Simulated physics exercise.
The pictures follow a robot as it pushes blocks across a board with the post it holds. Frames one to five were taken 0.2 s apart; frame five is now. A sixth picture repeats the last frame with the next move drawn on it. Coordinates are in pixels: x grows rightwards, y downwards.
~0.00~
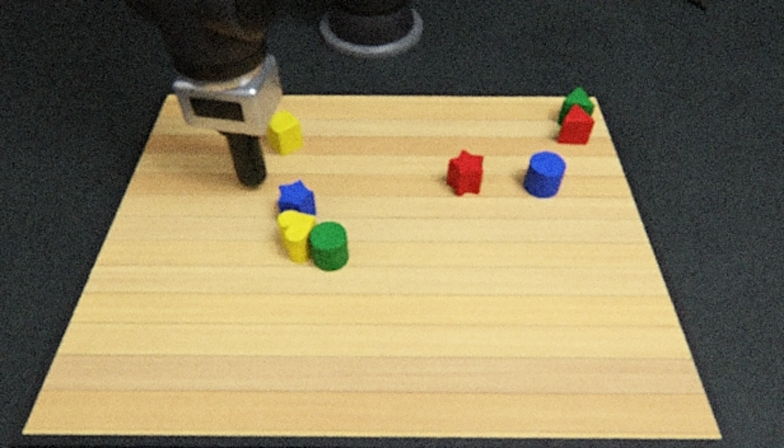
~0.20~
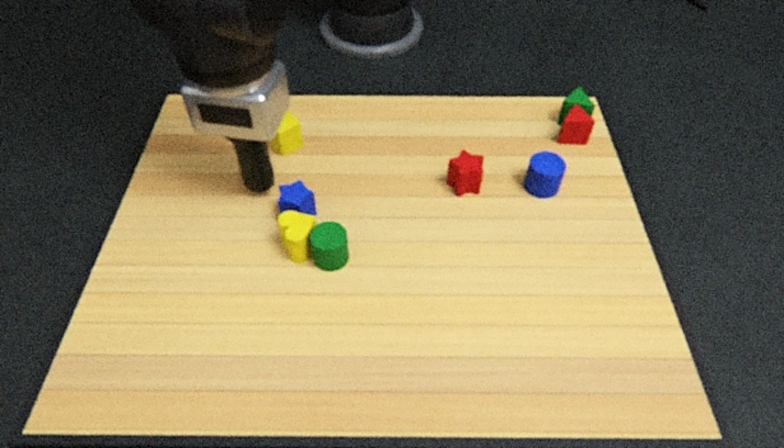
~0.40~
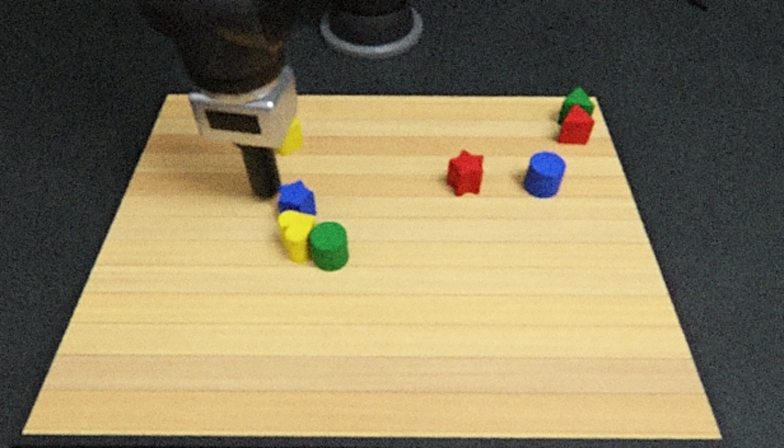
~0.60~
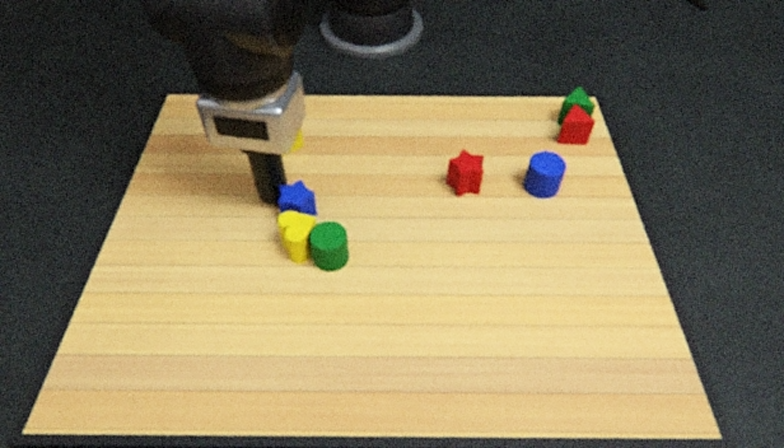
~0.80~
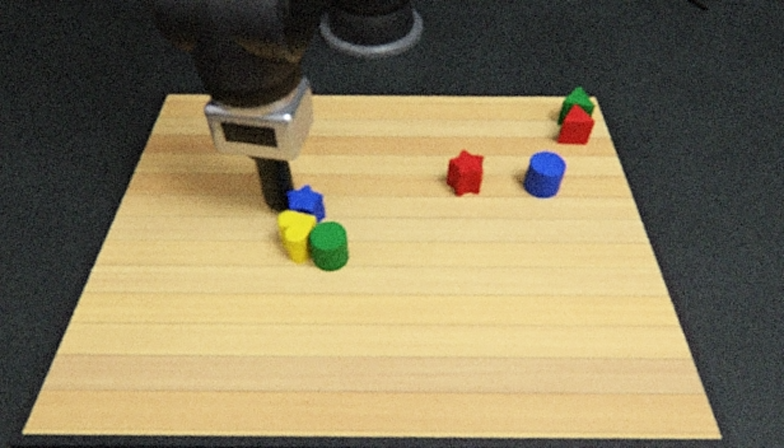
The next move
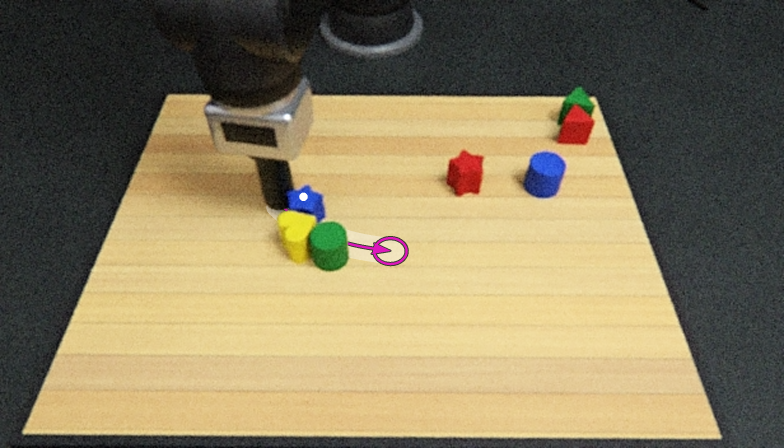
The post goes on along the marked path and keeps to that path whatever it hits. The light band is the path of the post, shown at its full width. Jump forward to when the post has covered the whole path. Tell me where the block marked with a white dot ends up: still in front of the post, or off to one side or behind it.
I think the post keeps pushing the block marked with a white dot along right to the end.
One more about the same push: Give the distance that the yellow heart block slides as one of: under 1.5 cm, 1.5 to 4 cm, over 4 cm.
That one ends up within 1.5 cm of where it is now.
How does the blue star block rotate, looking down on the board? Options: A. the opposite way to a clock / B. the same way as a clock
Option A.
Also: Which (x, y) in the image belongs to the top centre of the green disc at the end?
Just about (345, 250).
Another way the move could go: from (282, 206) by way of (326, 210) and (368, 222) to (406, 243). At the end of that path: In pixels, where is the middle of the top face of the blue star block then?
It should be at (361, 223) by then.
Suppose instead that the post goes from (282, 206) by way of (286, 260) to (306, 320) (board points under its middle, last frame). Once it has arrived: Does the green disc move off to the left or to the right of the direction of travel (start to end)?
It gets pushed left.
Drawn move, from (282, 206) through (310, 228) and (347, 243) to (390, 251); the dot is on the blue star block.
What follows on the original path. One third of the way, post (309, 222); yellow heart block (295, 228); blue star block (336, 207), turned 55° anticlockwise.
Two thirds of the way, post (348, 238); yellow heart block (294, 231); blue star block (377, 217), turned 70° anticlockwise; green disc (343, 249).
At the end, post (390, 245); yellow heart block (294, 231); blue star block (421, 222), turned 75° anticlockwise; green disc (345, 250).
